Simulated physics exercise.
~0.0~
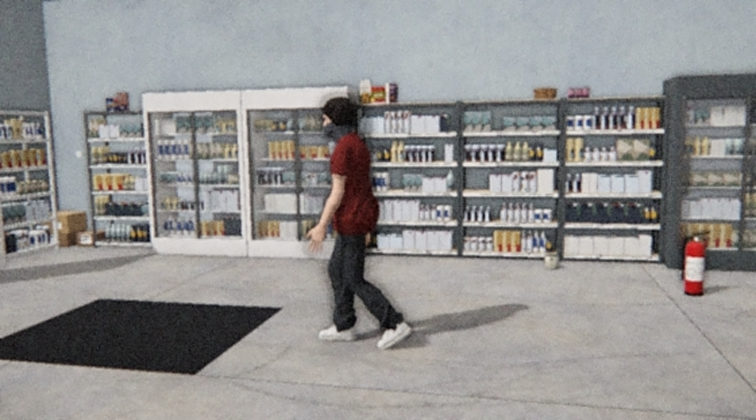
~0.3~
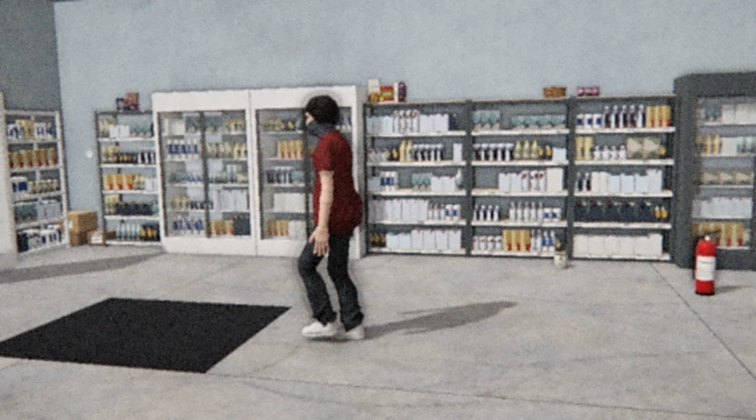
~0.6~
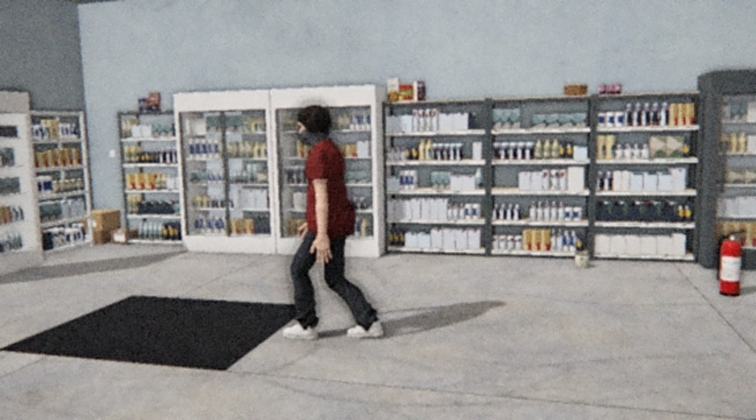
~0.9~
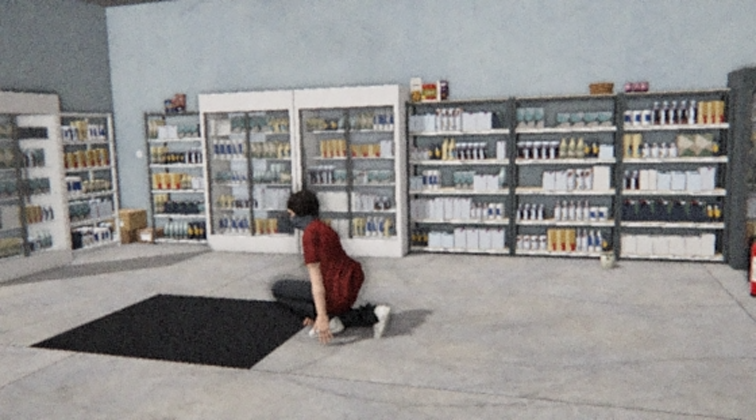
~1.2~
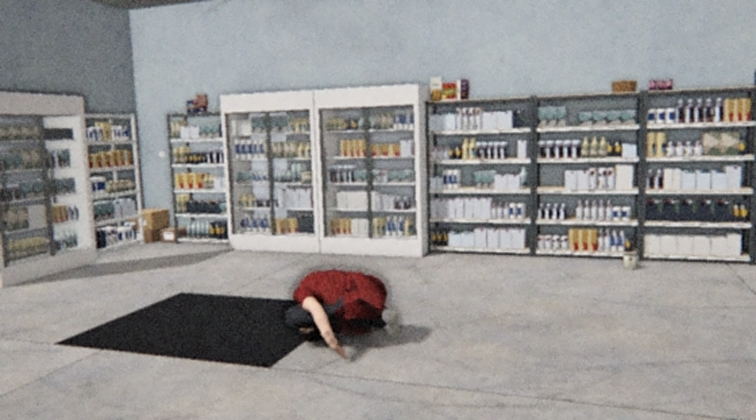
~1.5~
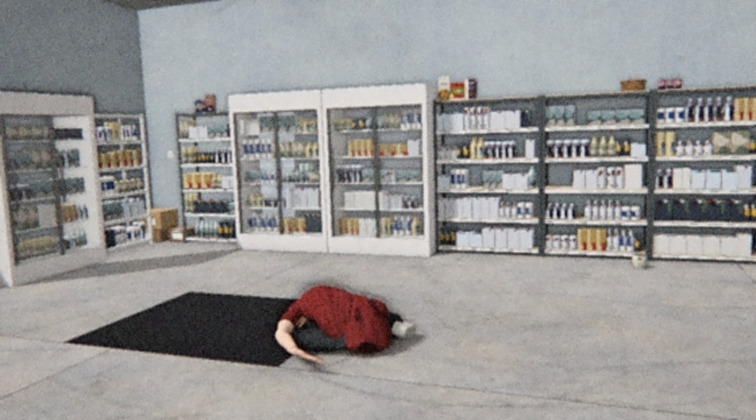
A person in a red shirt walks left, drops down and slumps forward onto a black mat.
